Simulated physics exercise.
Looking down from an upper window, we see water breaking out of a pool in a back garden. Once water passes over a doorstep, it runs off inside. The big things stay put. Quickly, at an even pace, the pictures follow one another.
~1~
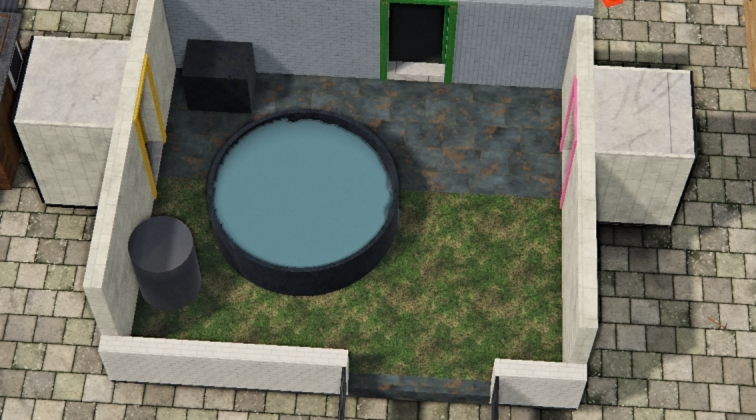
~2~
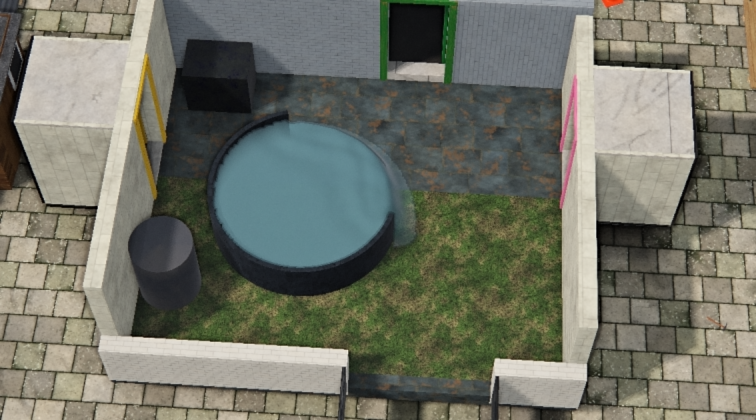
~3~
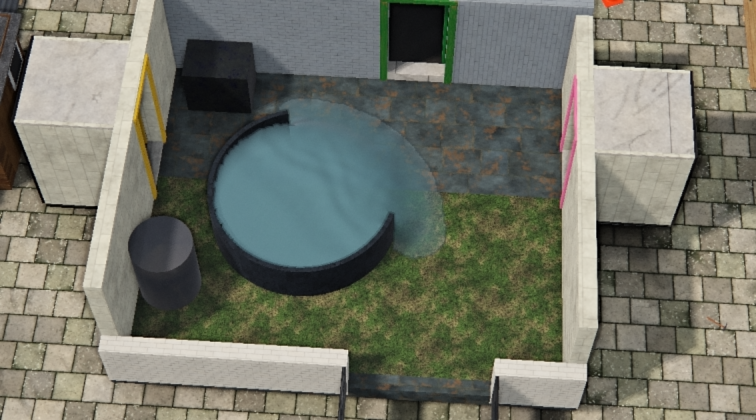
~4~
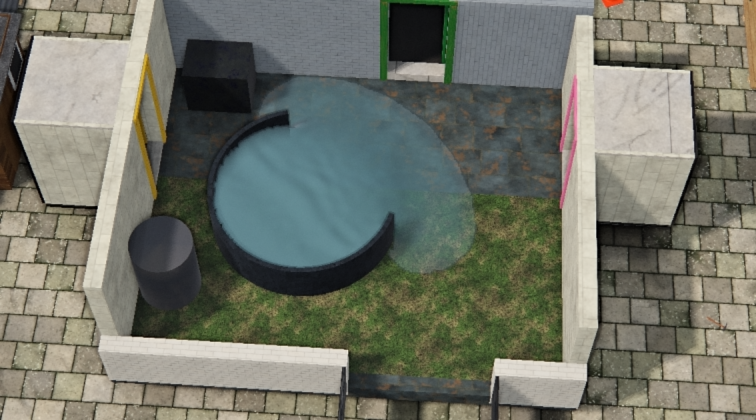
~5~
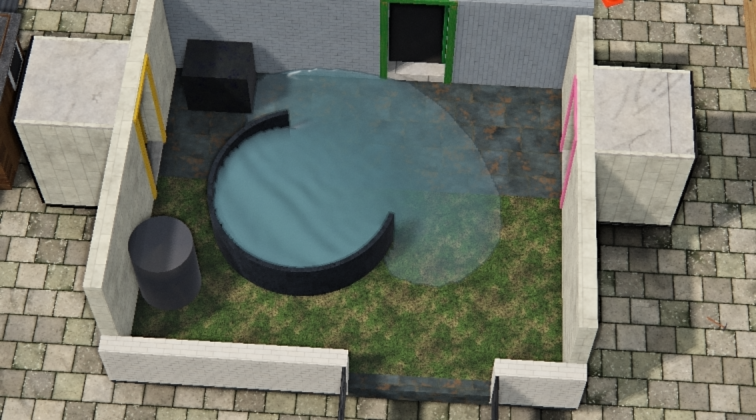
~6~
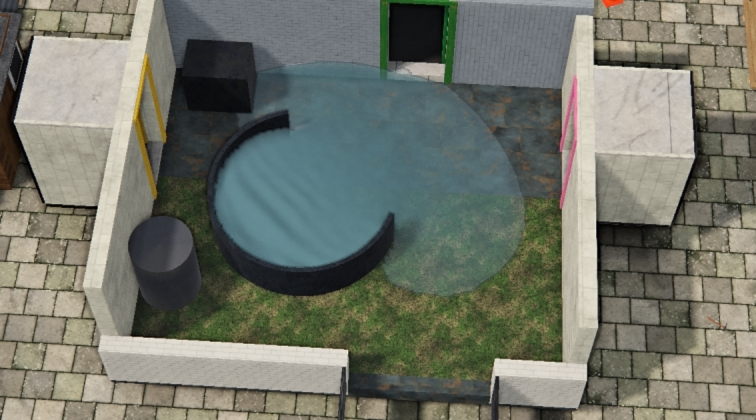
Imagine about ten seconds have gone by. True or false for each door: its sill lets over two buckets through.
The green door true; the pink door true; the yellow door true.
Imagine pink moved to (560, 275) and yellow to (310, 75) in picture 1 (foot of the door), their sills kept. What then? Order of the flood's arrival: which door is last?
I'd go with the pink-painted one.
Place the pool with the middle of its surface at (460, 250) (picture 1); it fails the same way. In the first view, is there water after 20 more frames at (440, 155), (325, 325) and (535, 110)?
Soaked, bone-dry, soaked.
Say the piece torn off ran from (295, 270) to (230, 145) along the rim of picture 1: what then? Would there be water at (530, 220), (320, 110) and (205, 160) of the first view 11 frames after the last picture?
Listed order gives left alone; left alone; sopping.
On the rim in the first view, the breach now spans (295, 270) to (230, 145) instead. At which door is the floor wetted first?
First to be reached: The door marked yellow.
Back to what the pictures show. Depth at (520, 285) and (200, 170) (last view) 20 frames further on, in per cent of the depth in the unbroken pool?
Approx. 25 % then 4 %.
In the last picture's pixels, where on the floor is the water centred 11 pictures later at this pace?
I'd say near (396, 164).
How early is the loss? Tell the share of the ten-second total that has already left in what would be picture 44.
Some 60 per cent.
A moment on, water covers 50 % of the floor; the green door under two buckets in, the pink door under two buckets in, the yellow door not reached.
Next, water covers 60 % of the floor; the green door over two buckets in, the pink door over two buckets in, the yellow door not reached.
Then, water covers 70 % of the floor; the green door far over two buckets in, the pink door far over two buckets in, the yellow door under two buckets in.
Later, water covers 90 % of the floor; the green door far over two buckets in, the pink door far over two buckets in, the yellow door over two buckets in.
In the end, water covers 100 % of the floor; the green door far over two buckets in, the pink door far over two buckets in, the yellow door over two buckets in.
